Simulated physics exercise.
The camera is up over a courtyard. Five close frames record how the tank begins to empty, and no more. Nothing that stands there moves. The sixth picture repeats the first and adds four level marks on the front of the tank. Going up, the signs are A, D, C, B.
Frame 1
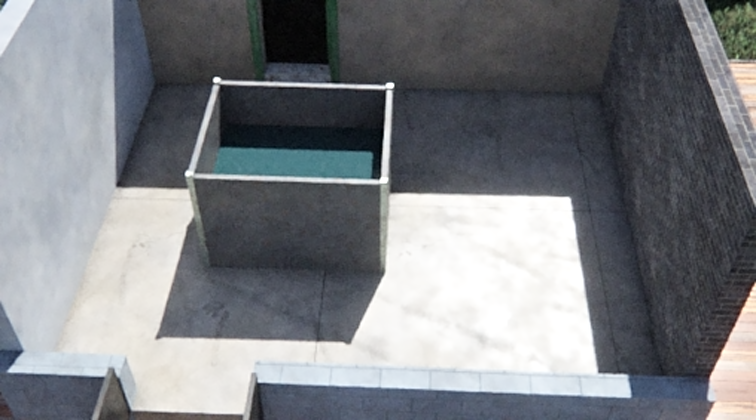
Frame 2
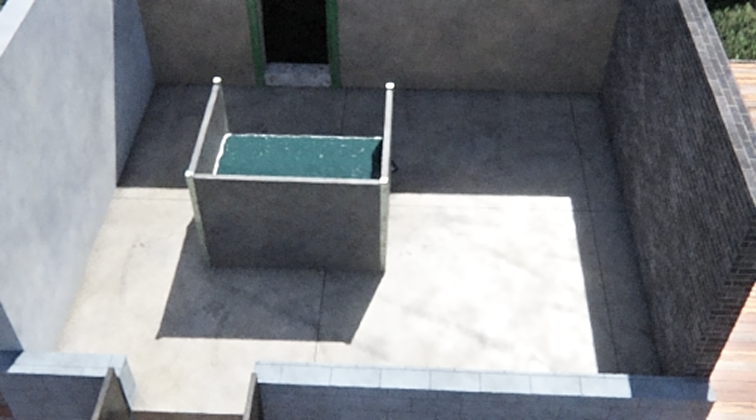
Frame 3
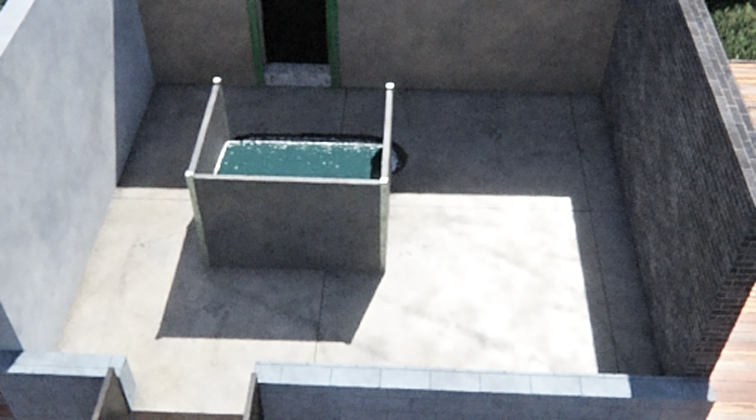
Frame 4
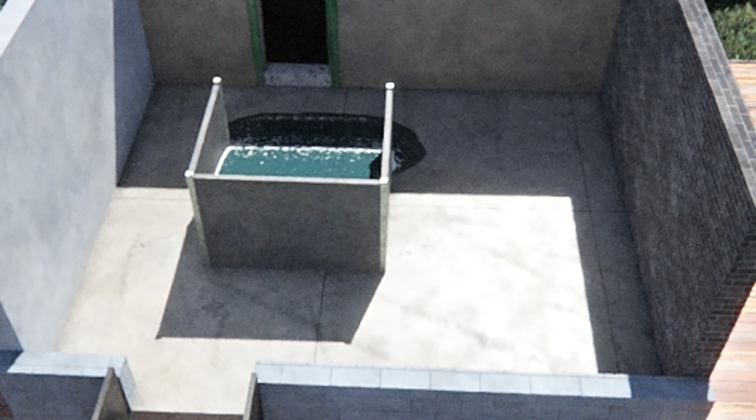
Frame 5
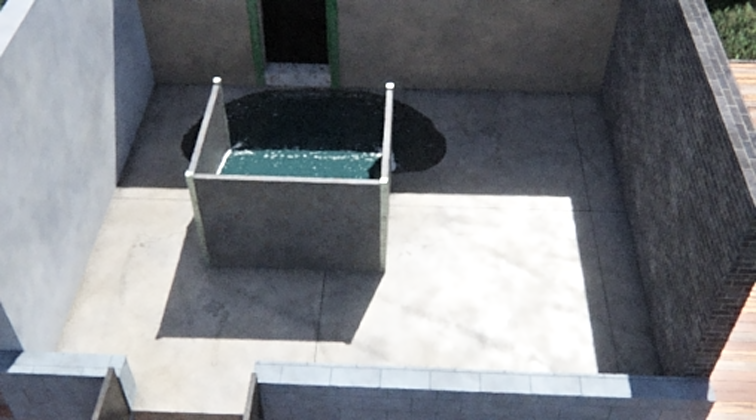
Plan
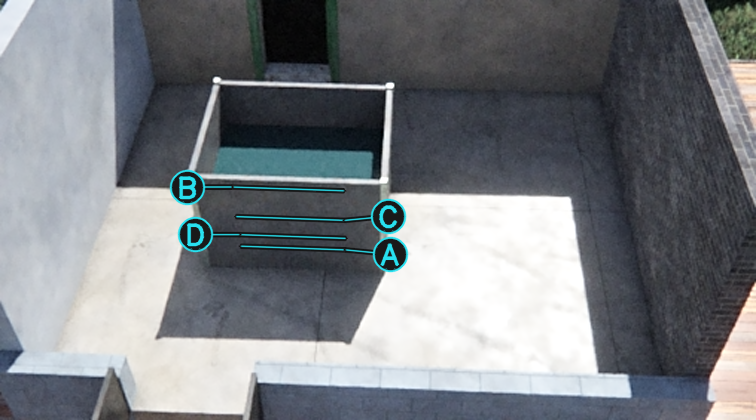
At the start, green water lies still in a square, grey-walled tank in a sunlit courtyard with a green-framed doorway behind. The tank's back wall disappears and the water level drops, as a dark wet patch emerges behind it and widens across the shaded floor toward the doorway and both sides.
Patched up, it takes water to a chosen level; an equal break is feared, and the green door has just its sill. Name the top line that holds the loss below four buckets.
The limit is A.
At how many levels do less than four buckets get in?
One.
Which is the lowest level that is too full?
The answer is D.
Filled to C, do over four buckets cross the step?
Yes.
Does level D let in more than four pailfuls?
Yes, that goes wrong.
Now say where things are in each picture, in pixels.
In the first frame, water in the tank at rest, its middle at (299, 169); foot of the green doorway at (298, 86); open gate at (190, 354).
In the second frame, water covers 2 % of the ground, its front hidden from here.
In the third frame, water covers 5 % of the ground, its front hidden from here.
In the fourth frame, water covers 9 % of the ground, its front hidden from here.
In the fifth frame, 16 % of the ground under water, visible out to (432, 138).
In cyan, A at (293, 248); B at (287, 188); C at (290, 218); D at (292, 236); from the bottom up A, D, C, B.
For level A, a bucket or two gets in.
For level B, dozens of bucketfuls pour in.
For level C, dozens of bucketfuls pour in.
For level D, about 10 bucketfuls get in.
